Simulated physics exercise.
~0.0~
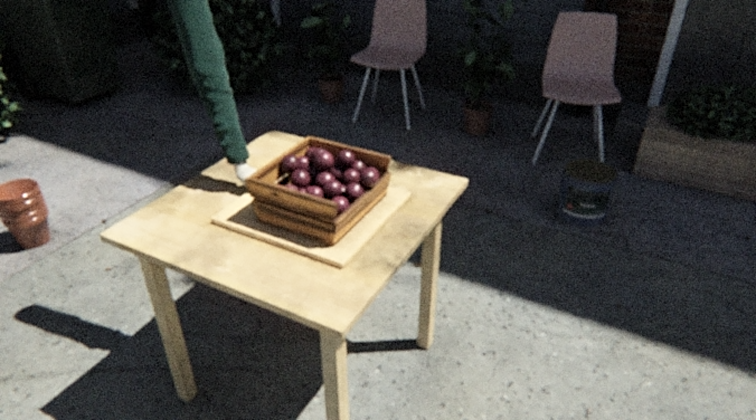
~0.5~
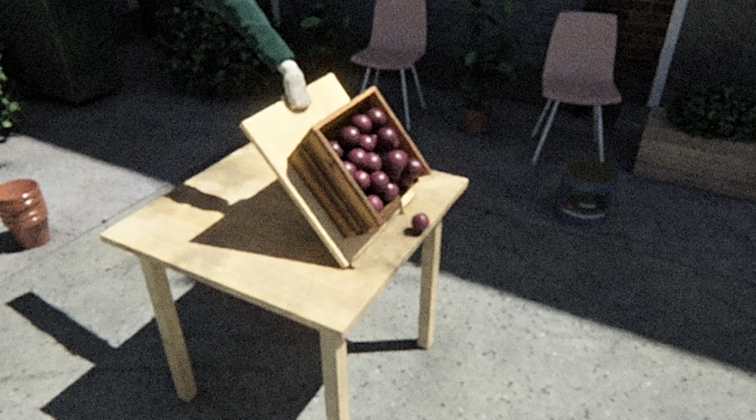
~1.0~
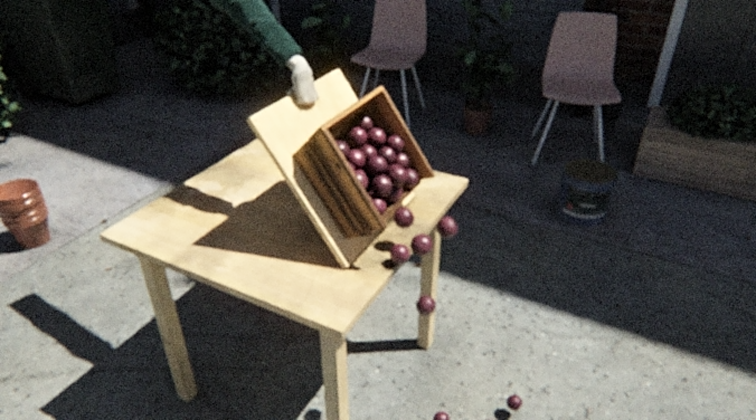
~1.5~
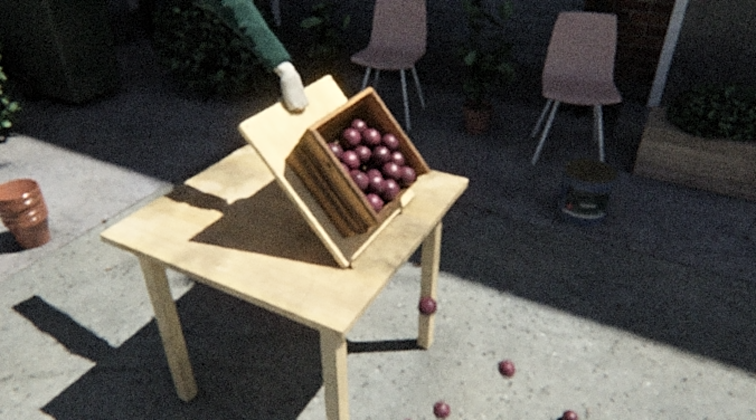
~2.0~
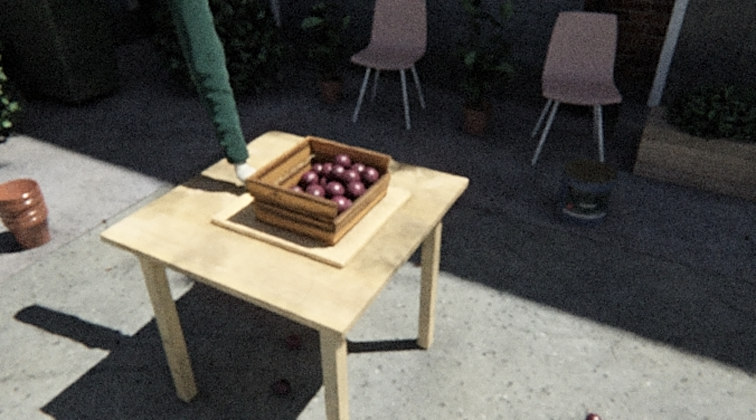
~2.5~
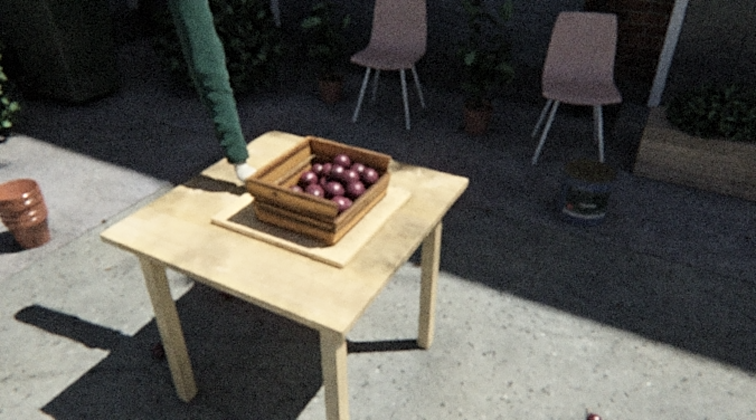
On a sunlit concrete patio seen from above at an angle, a pale wooden table holds a brown slatted box of dark purple onions on a flat board. Two pink chairs and a dark bucket stand behind, with terracotta pots at left. A gloved hand on a green-sleeved arm tips the board up steeply toward the right. Several onions spill over the box's low right side, drop past the table edge and scatter on the ground. The hand then lowers the board flat again, leaving the box with most of its onions still inside.
